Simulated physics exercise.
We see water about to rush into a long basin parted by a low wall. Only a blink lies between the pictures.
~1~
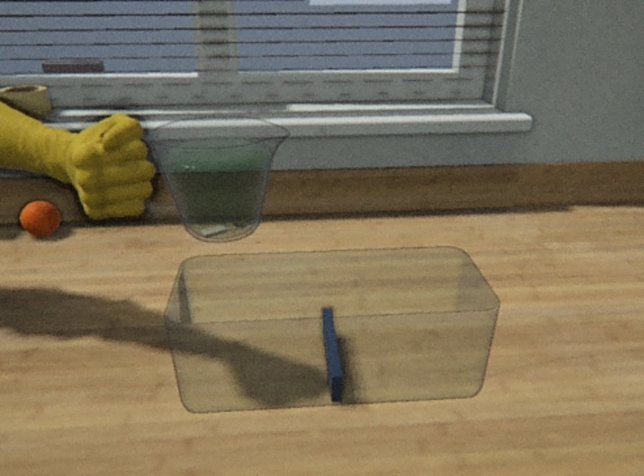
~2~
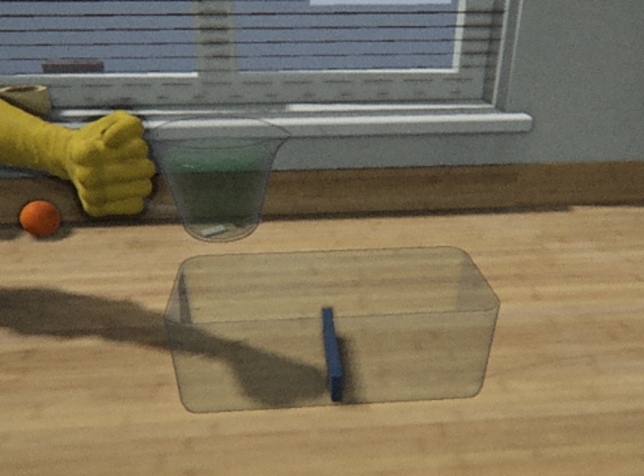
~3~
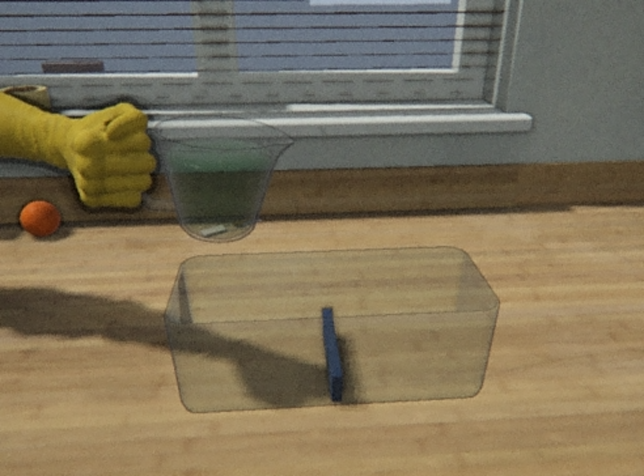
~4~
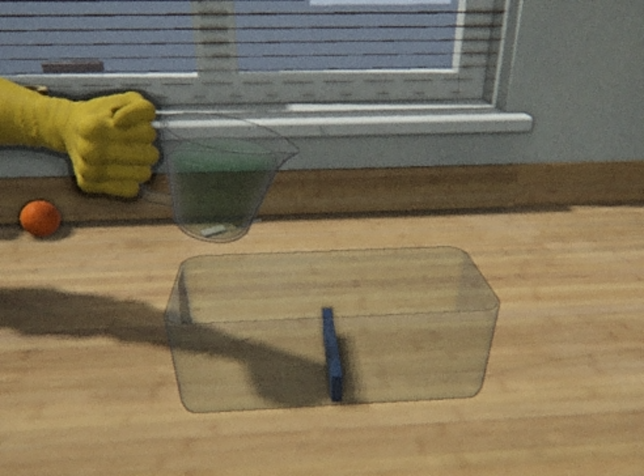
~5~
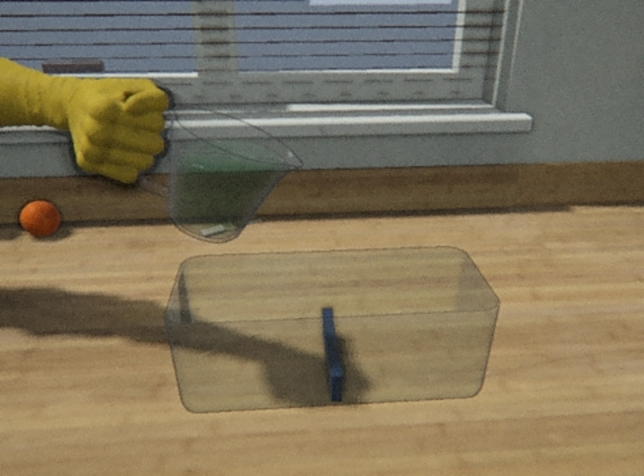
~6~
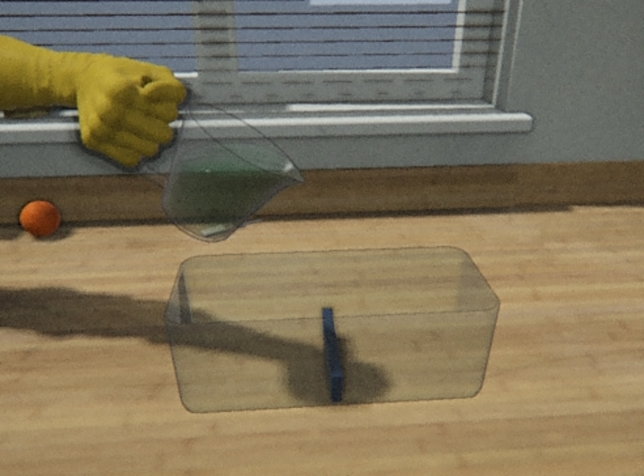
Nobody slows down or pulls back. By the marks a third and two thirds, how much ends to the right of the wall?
In the end between a third and two thirds is right of the wall.
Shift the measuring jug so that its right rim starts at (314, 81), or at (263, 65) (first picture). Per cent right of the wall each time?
Near 90 % and 35 %.
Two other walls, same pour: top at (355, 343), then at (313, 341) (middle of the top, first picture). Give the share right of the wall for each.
The first gives 25 %, the second 80 %.
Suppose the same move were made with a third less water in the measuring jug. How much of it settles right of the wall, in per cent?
Some 25 per cent.
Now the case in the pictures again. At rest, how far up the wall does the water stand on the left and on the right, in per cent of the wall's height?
Some 30 per cent left and 30 right.
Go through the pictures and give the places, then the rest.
Tilt 0°; pouring edge (290, 132); surface from (162, 151) to (272, 148); the long basin's rim runs from (174, 289) to (481, 276); the wall's top is at (332, 340), in the first picture.
Tilt 2°; pouring edge (291, 134); surface from (163, 150) to (273, 149), in the second picture.
Tilt 6°; pouring edge (295, 140); surface from (165, 148) to (275, 151), in the third picture.
Tilt 13°; pouring edge (300, 150); surface from (170, 147) to (279, 154), in the fourth picture.
Tilt 23°; pouring edge (304, 164); surface from (176, 150) to (290, 158), in the fifth picture.
Tilt 35°; pouring edge (306, 180); surface from (177, 159) to (291, 165); 1 per cent is over the edge, in the sixth picture.
A moment on, the measuring jug is tipped on its side and 35 per cent is still to pour, 9 is left of the wall and 31 right of it.
Next, the measuring jug is tipped right over and 2 per cent is still to pour, 44 is left of the wall and 48 right of it.
Then the measuring jug is tipped right over and 0 per cent is still to pour, 49 is left of the wall and 49 right of it.
Later the measuring jug is tipped right over and 0 per cent is still to pour, 49 is left of the wall and 49 right of it.
In the end 49 per cent lies left of the wall, 49 right of it and 1 outside.
